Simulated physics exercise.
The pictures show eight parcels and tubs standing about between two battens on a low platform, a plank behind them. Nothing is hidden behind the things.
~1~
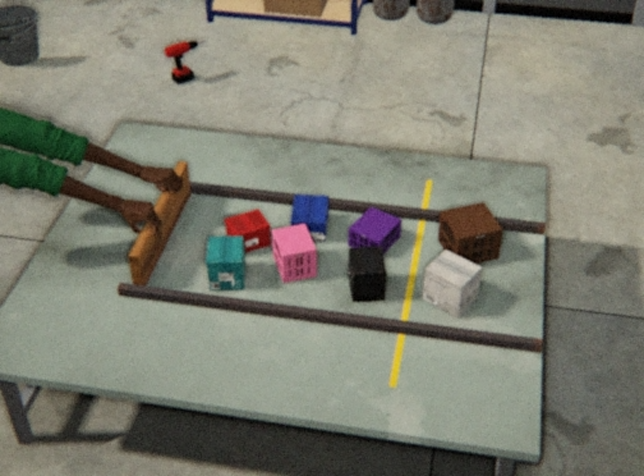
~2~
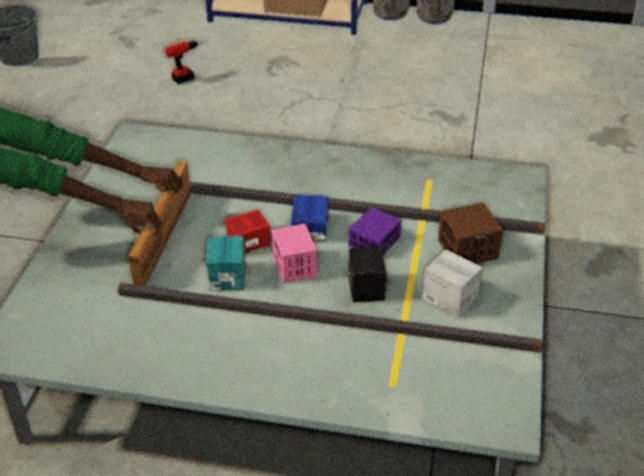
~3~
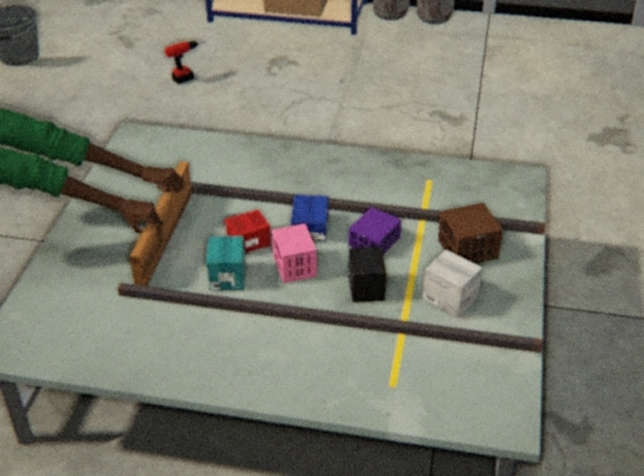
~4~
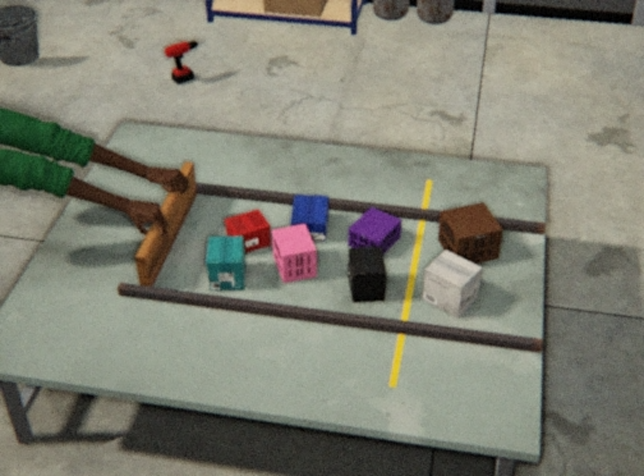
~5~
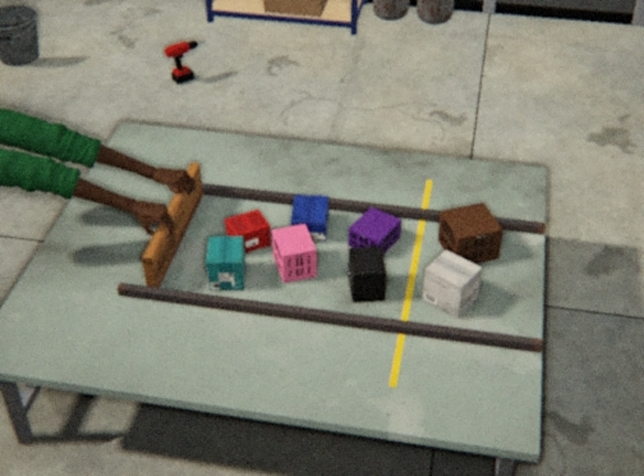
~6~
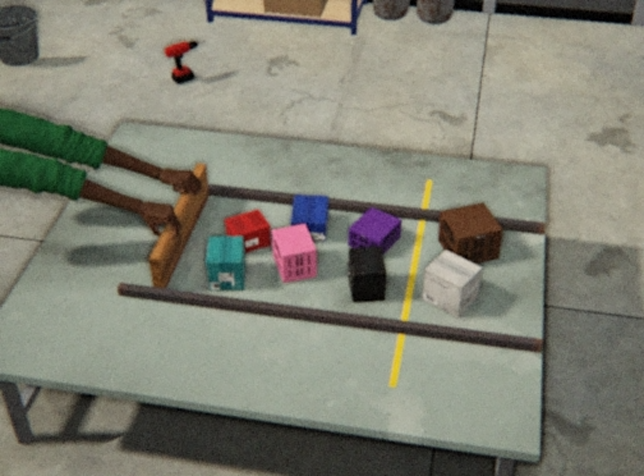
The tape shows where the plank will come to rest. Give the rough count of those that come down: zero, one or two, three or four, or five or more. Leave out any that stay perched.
The number that fall off is zero.
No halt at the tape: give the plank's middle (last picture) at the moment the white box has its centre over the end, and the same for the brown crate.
Near (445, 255) and (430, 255).
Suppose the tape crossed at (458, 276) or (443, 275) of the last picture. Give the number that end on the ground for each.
It would be 2 and 1.
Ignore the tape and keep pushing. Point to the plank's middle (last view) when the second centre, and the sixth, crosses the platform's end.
First at (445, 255), next at (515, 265).
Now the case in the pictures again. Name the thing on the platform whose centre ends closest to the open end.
It is the brown crate.
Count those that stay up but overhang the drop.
The number is 1.
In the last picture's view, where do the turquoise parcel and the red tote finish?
First (426, 293), then (440, 250).
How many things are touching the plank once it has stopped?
3 of them.
Early on, none off yet; brown crate at rest near (470, 235); white box at rest near (452, 284); black box at rest near (367, 275).
Finally, the number that fall off is zero.
